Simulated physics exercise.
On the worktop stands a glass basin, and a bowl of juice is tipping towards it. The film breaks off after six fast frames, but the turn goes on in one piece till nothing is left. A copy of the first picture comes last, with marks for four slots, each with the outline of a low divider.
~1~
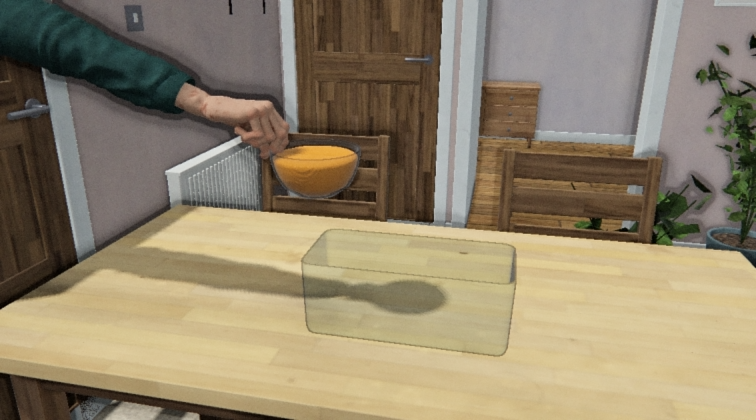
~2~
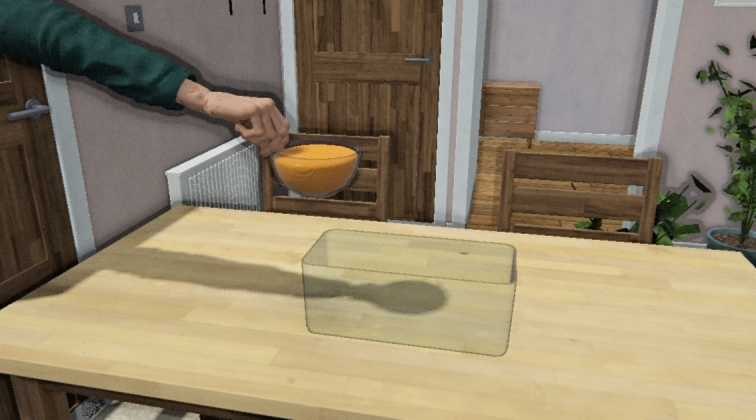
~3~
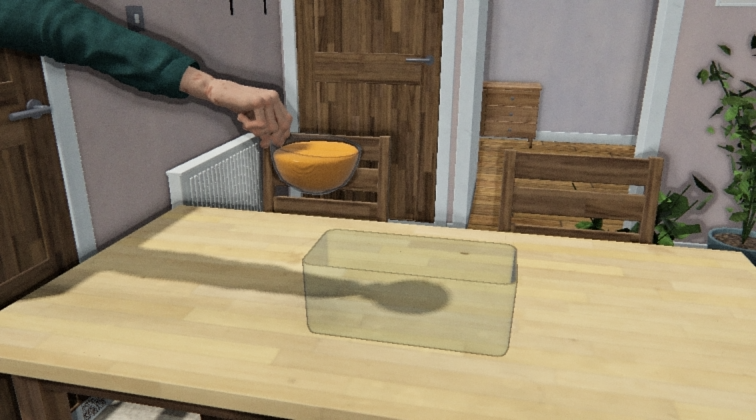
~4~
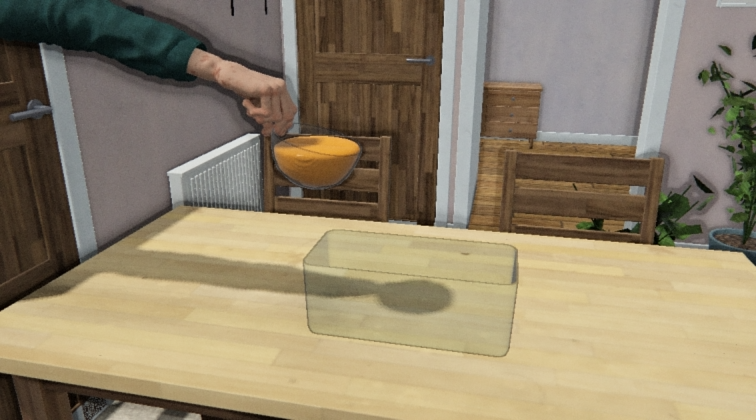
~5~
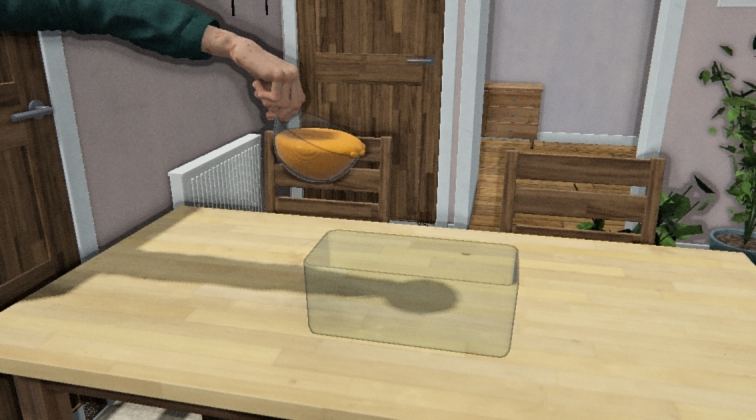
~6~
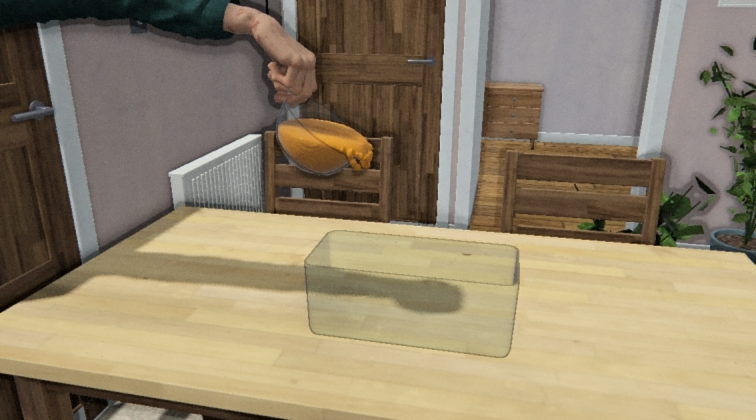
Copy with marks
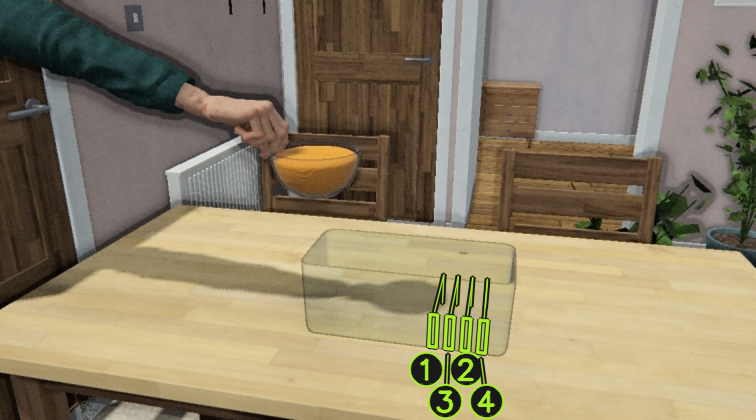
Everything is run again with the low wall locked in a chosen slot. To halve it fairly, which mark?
Take 1.
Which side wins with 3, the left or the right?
The left one.
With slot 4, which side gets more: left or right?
The left side.
On the marked copy, 1 at (431, 352); 2 at (464, 356); 3 at (448, 354); 4 at (480, 358).
With 1, about 51 % ends left of the wall and 42 % right of it; 7 % is lost outside.
With 2, about 92 % ends left of the wall and 4 % right of it; 4 % is lost outside.
With 3, about 83 % ends left of the wall and 12 % right of it; 5 % is lost outside.
With 4, about 86 % ends left of the wall and 7 % right of it; 7 % is lost outside.
